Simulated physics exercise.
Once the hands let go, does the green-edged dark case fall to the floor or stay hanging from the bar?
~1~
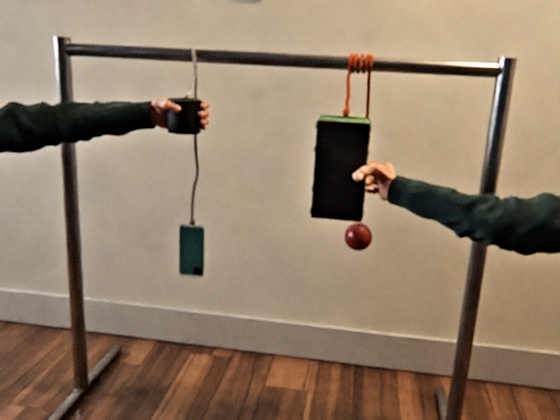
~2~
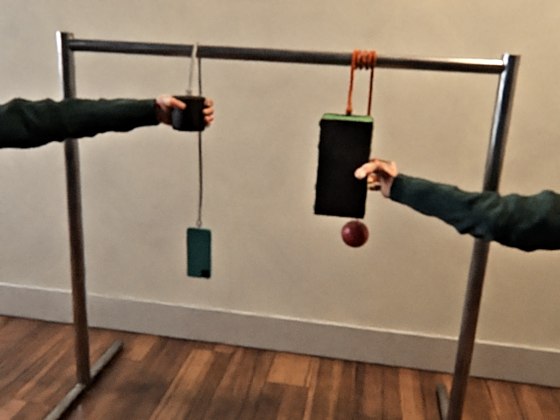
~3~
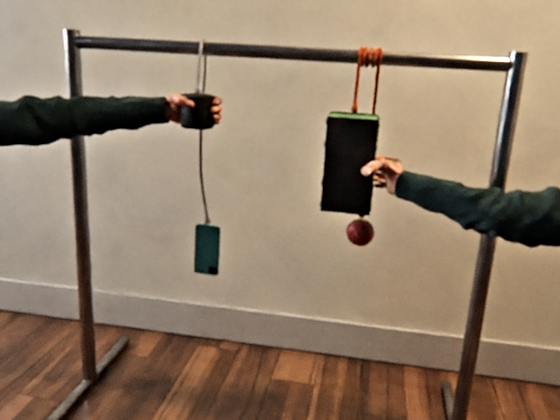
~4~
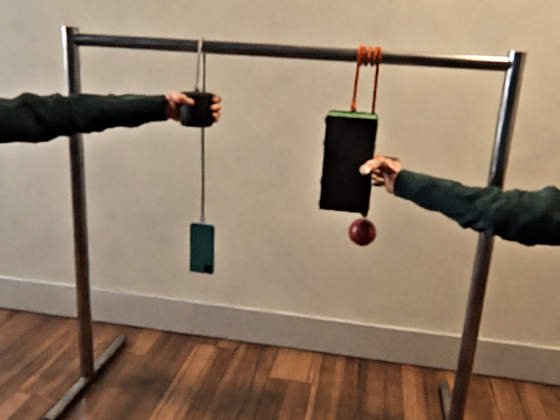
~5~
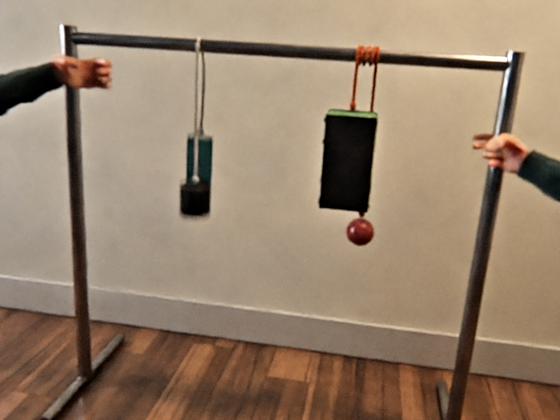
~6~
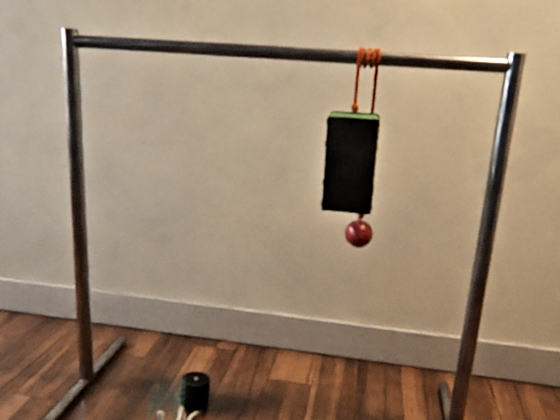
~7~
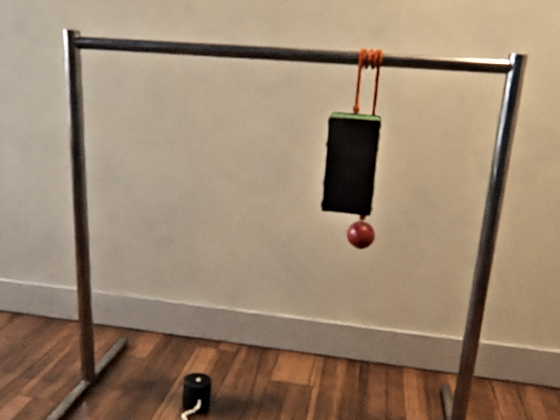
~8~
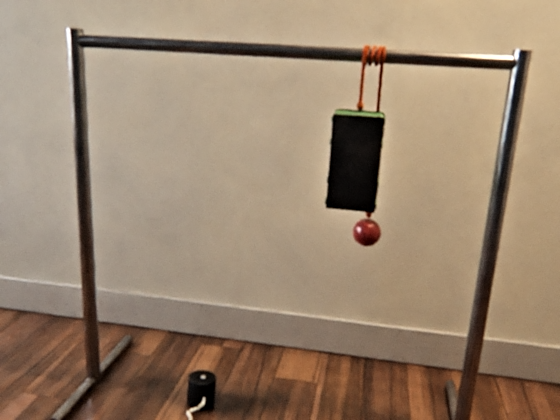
The green-edged dark case stays hanging from the bar at about the same height, while the black cylinder on the left drops to the floor.
